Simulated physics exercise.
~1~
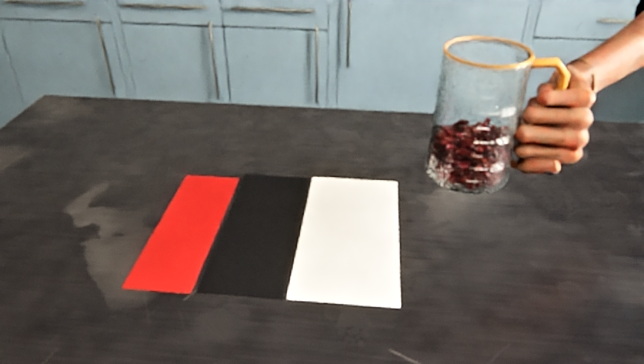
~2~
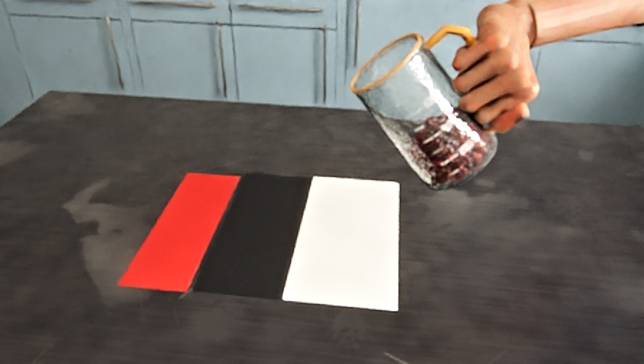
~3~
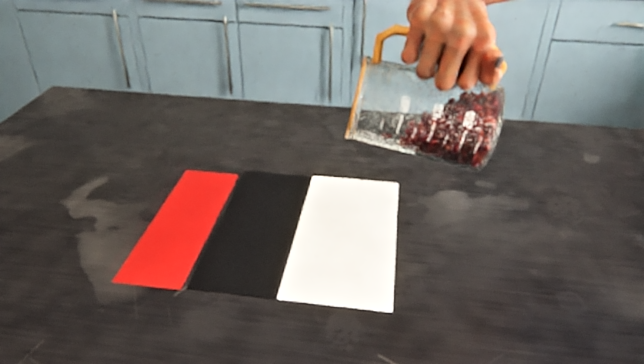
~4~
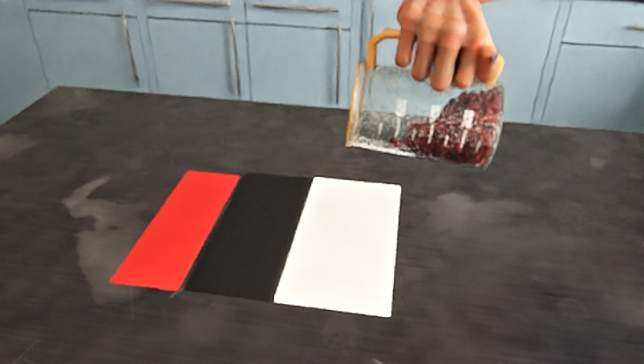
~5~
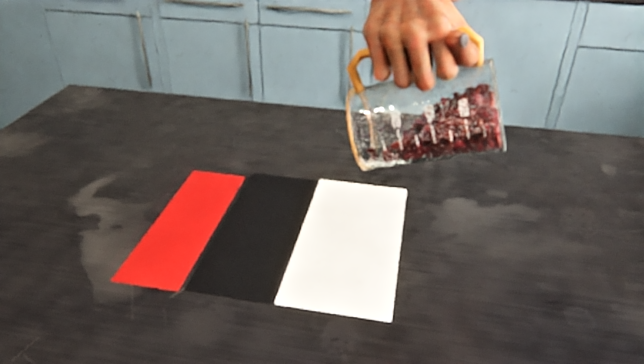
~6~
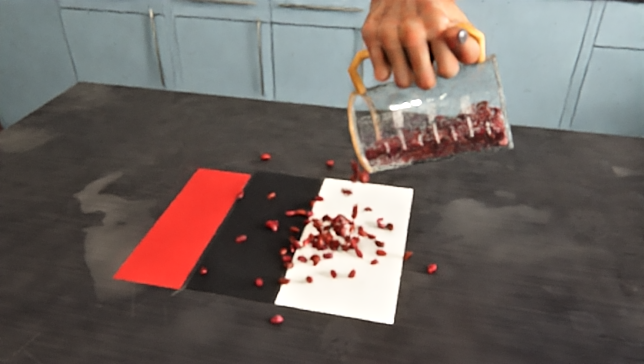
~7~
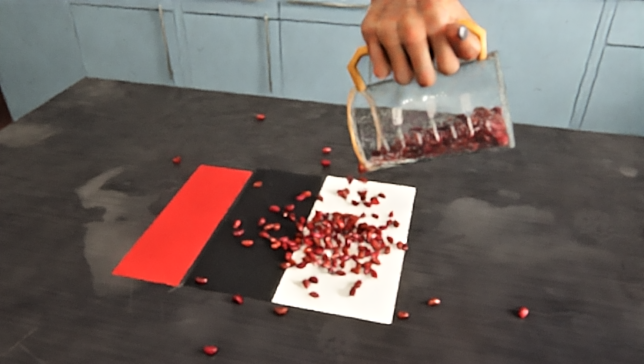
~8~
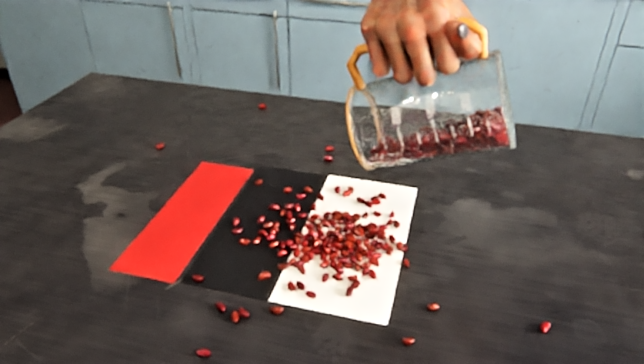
Hand tilting a glass jug leftward and spilling dark red beans across white and black mats, some scattering onto the dark table.
